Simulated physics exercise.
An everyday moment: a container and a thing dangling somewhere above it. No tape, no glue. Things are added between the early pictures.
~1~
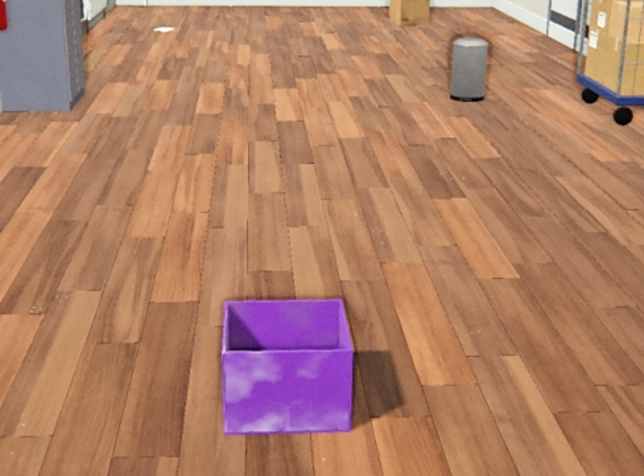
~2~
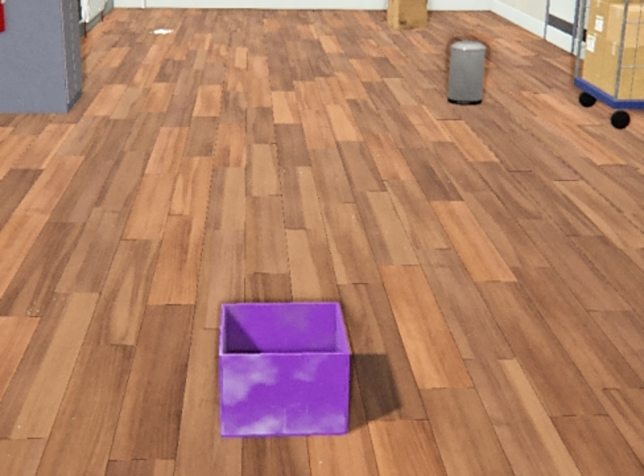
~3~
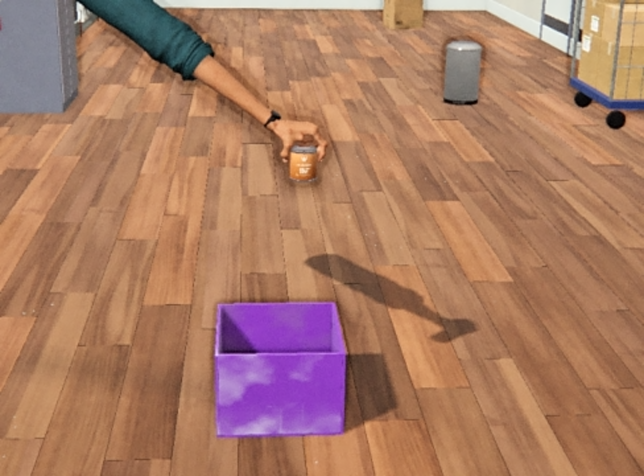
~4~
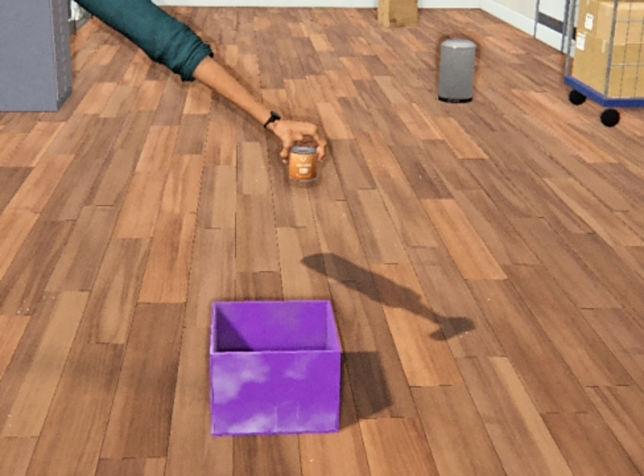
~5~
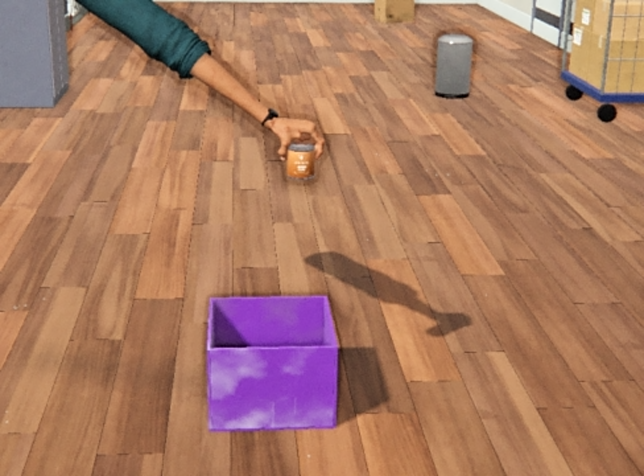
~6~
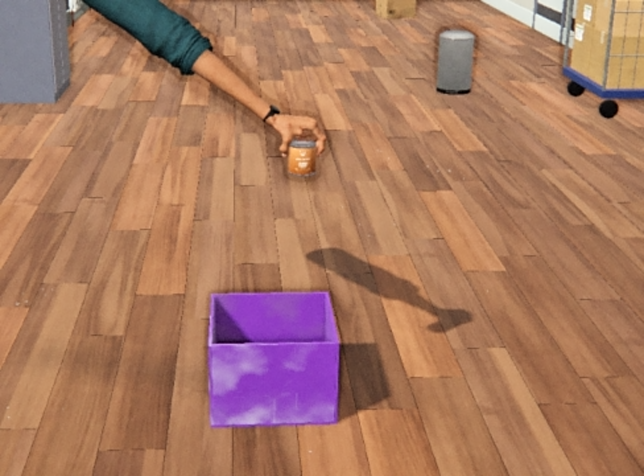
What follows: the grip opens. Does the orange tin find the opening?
Outcome: The orange tin lands inside.
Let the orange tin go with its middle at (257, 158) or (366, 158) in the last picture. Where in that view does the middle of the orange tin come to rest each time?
Close to (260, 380) and (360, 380).
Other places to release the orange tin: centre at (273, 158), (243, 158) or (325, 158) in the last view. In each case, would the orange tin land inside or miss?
In that order, it lands inside; goes in; lands inside.
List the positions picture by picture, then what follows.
In the first picture, crate (286, 364).
In the second picture, crate (282, 367).
In the third picture, still on the way; orange tin (303, 164); crate (278, 367).
In the fourth picture, still on the way; orange tin (303, 164); crate (273, 365).
In the fifth picture, still on the way; orange tin (301, 161); crate (271, 361).
In the sixth picture, in place, still held; orange tin (302, 158); crate (272, 357).
Then, 0.22 s after the last picture, orange tin falling near (302, 216).
Then, 0.38 s after the last picture, orange tin falling near (300, 353).
Then, 0.62 s after the last picture, orange tin falling near (300, 359).
At rest, the orange tin is caught, near (300, 380).
